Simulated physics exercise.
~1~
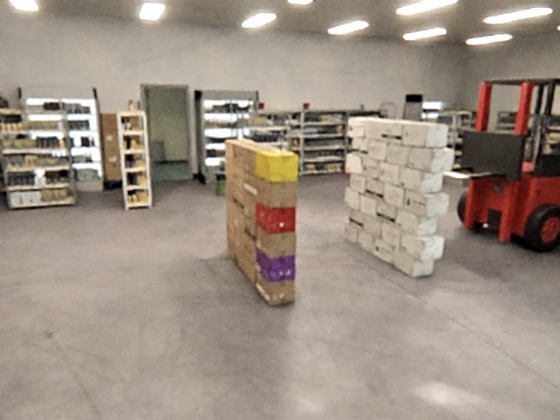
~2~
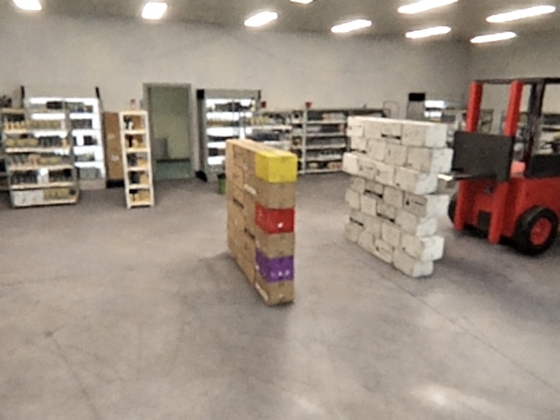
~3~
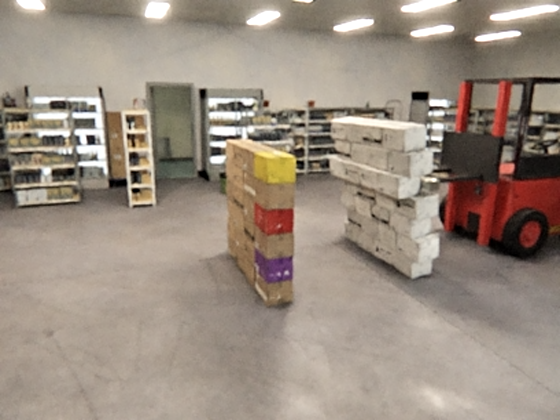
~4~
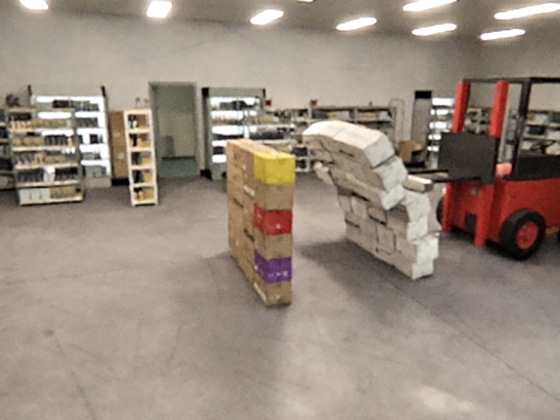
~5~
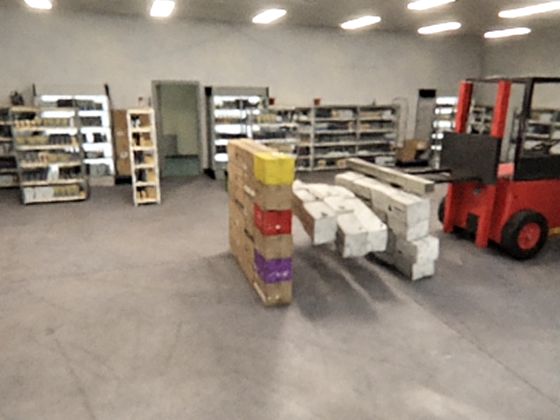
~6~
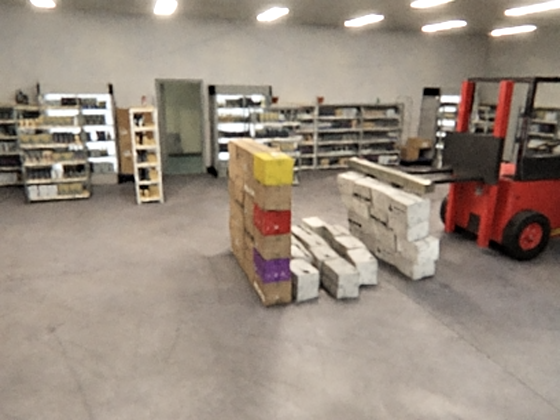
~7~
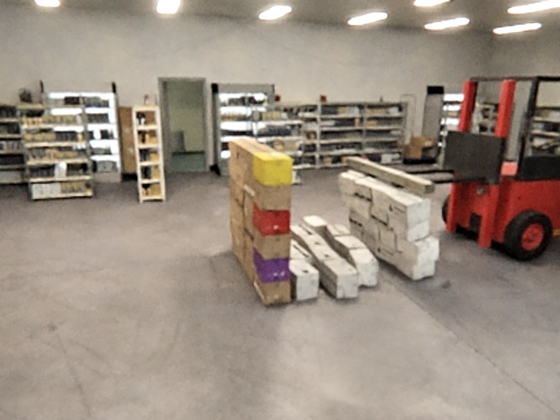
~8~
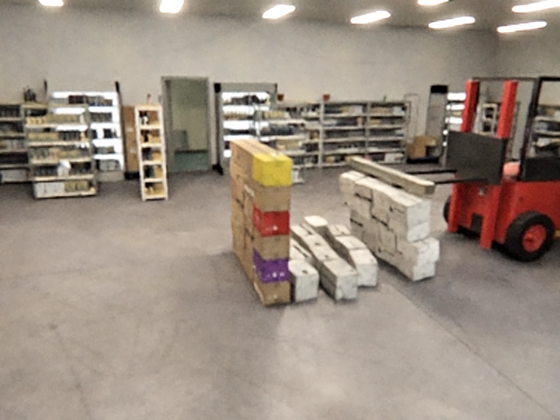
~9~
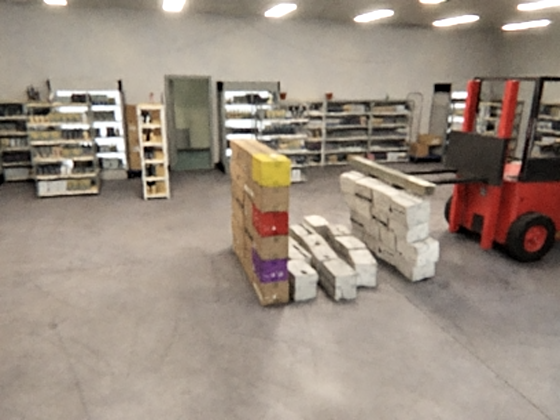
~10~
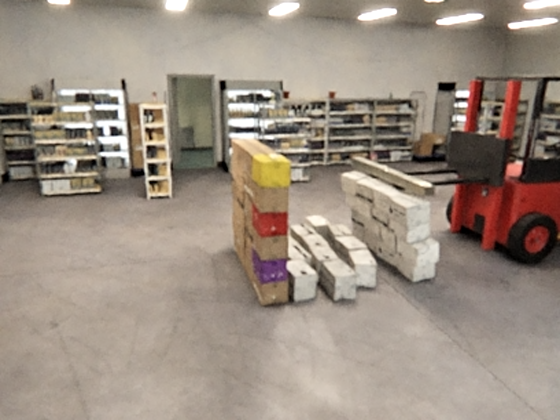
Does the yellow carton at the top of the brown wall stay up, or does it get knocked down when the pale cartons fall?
The yellow carton stays up. The pale cartons tumble into the gap between the walls, and the brown wall remains standing with the yellow carton still at its top.
A wall of pale, whitish cartons stands behind a brown wall with yellow, red and purple cartons at its near end, in a grey storeroom seen from slightly above, with stocked shelves along the back. At the right, a red lift truck carrying a beam drives left toward the pale wall and pushes into its upper part. The upper cartons lean, then spill forward into the gap between the walls as the truck stops. Several pale cartons end up on the floor against the brown wall, which stays standing with its coloured cartons in place, while the lower pale rows remain stacked.
